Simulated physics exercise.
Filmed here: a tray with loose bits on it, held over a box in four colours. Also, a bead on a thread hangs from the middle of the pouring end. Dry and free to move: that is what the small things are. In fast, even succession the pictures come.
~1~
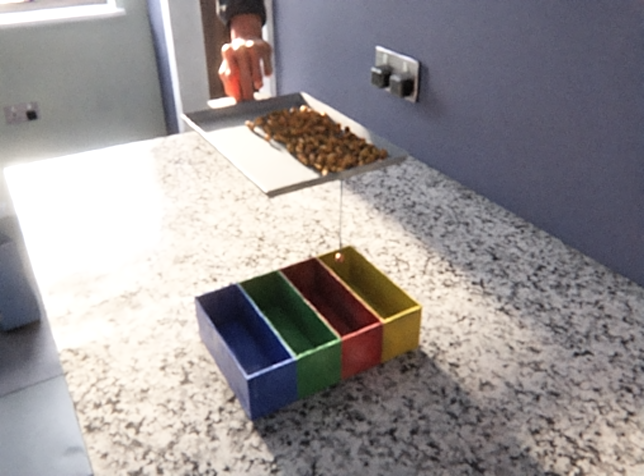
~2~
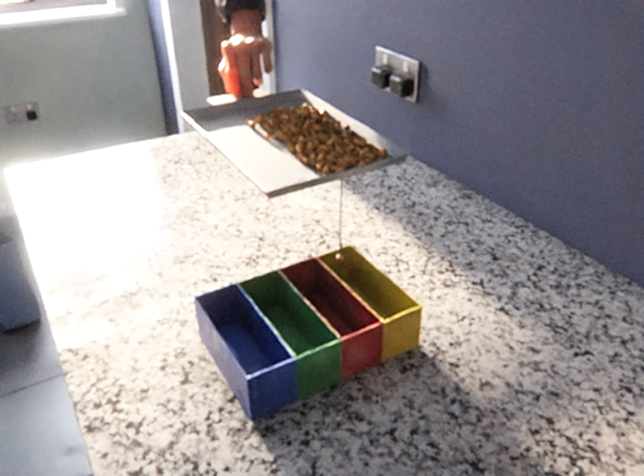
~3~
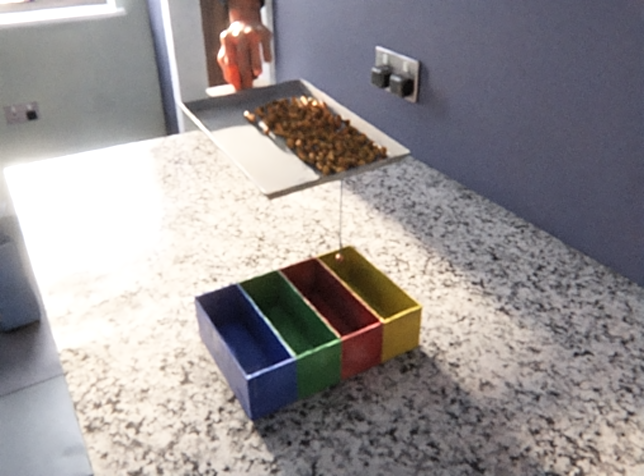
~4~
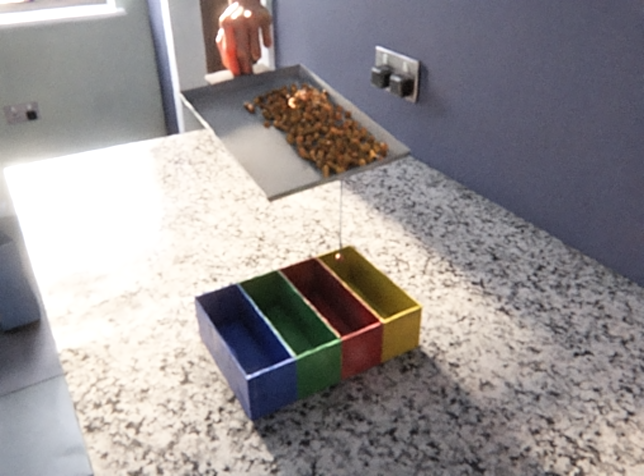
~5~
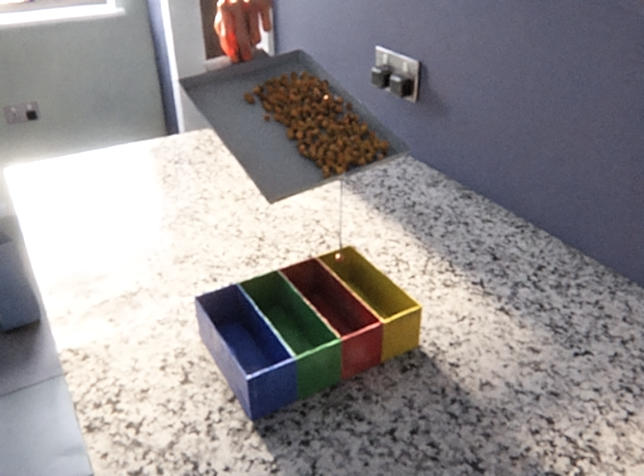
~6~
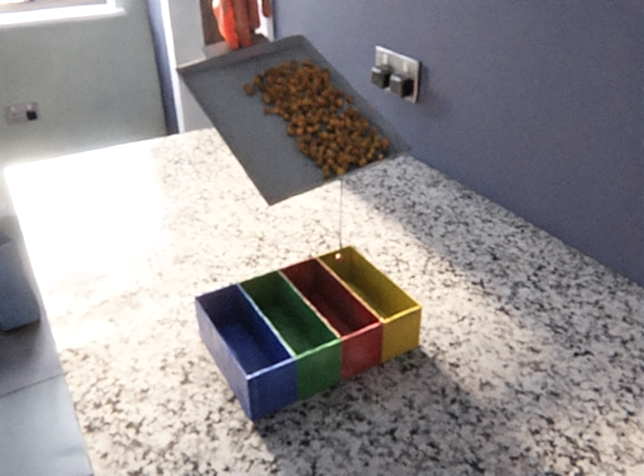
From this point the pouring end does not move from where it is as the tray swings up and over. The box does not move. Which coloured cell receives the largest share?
The green cell.
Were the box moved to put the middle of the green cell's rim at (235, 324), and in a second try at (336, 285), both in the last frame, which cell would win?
First place: Red; second place: The cell in blue.
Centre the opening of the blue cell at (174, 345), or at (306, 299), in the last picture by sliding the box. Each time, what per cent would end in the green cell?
Roughly 0 per cent, then roughly 20 per cent.
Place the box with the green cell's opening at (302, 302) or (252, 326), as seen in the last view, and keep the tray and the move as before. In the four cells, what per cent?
It would be roughly 100 per cent in the first placement and roughly 90 per cent in the second.
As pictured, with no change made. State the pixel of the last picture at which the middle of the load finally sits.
Somewhere around (308, 344) in the final view.
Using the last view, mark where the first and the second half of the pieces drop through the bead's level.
It passes near (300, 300) first and then near (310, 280).
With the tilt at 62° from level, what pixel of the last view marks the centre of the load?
The middle of the pieces lands at roughly (310, 184).
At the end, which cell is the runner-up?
The red cell.
Shortly afterwards, tray tipped steeply; the bulk on the tray; only a few in the green cell; only a few in the red cell; only a few in the blue cell; near a quarter falling or outside the box.
Next, tray tipped right over; near a third in the green cell; near a quarter in the red cell; a little in the yellow cell; a little in the blue cell; a little falling or outside the box.
Some moments later, tray tipped past a quarter turn; near half in the green cell; near a quarter in the red cell; a little in the yellow cell; a little in the blue cell; only a few falling or outside the box.
In the end, tray tipped past a quarter turn; near half in the green cell; near a quarter in the red cell; a little in the yellow cell; a little in the blue cell; only a few outside the box.
